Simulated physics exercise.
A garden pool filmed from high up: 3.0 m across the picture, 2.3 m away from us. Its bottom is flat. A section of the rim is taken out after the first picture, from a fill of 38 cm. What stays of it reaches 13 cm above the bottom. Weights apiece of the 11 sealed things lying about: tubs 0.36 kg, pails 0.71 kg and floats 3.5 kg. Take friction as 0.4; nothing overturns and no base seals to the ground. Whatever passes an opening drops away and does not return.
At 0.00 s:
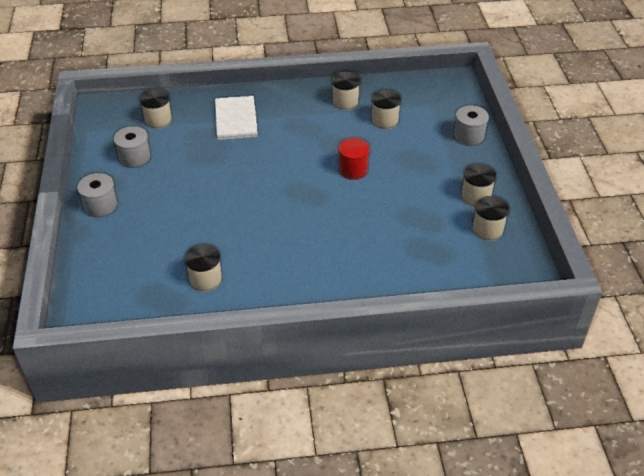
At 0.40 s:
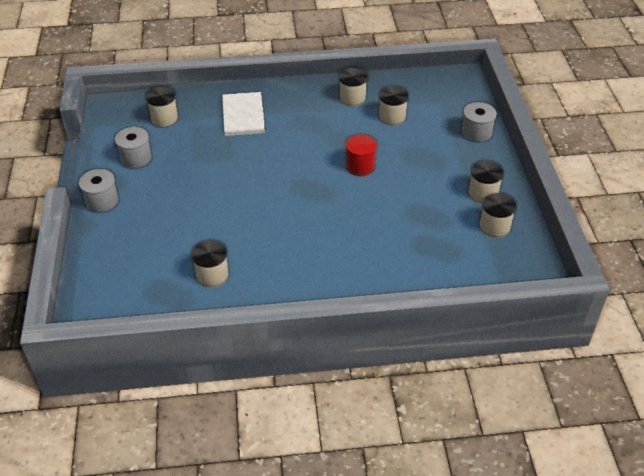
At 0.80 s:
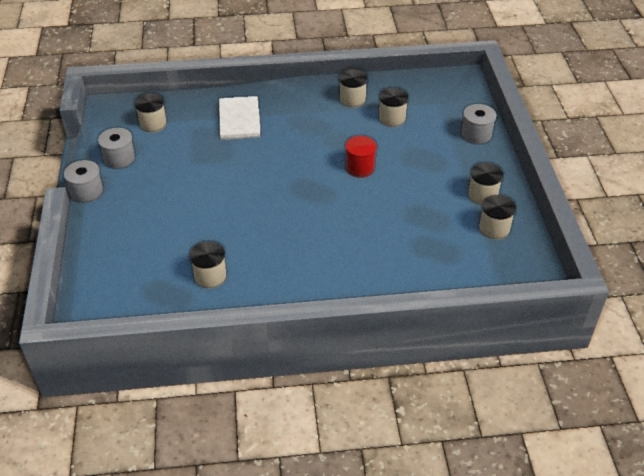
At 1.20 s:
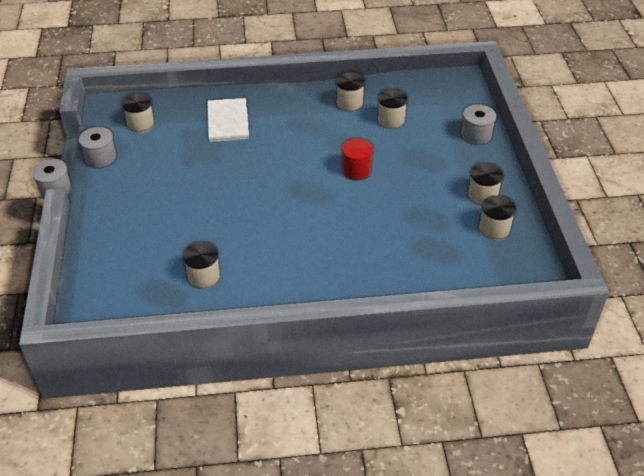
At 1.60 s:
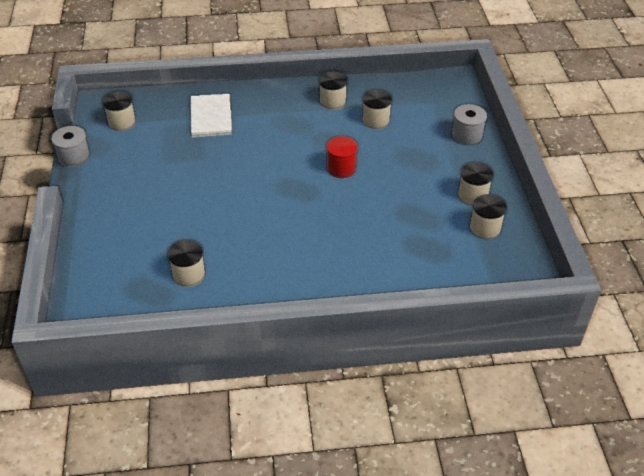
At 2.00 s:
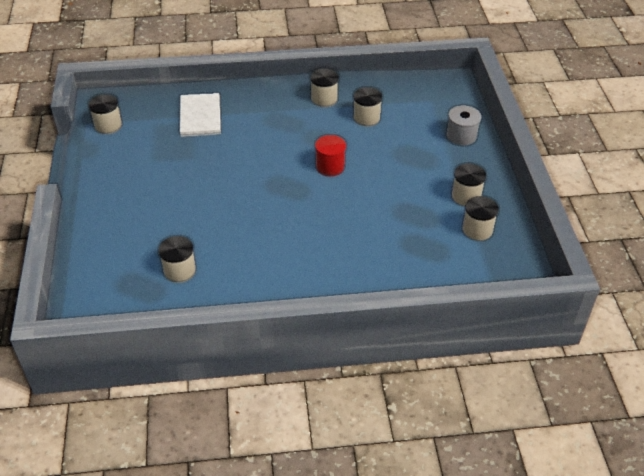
Two grey floats drift out through a gap in the pool's left rim as others shift left.
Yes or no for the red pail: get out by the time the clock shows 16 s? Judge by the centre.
Red pail is kept in.
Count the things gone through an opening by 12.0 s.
By then 4.
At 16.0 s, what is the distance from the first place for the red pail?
Roughly 100 cm.
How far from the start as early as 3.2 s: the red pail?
About 20 cm.
After 3.2 s the red pail is near (321, 149), 0.2 m from its start, afloat; 3 of 11 are out; 8 afloat.
After 7.2 s the red pail is near (288, 150), 0.4 m from its start, afloat; 3 of 11 are out; 8 afloat.
After 12.0 s the red pail is near (248, 154), 0.7 m from its start, afloat; 4 of 11 are out; 7 afloat.
After 16.0 s the red pail is near (217, 153), 0.9 m from its start, afloat; 4 of 11 are out; 7 afloat.
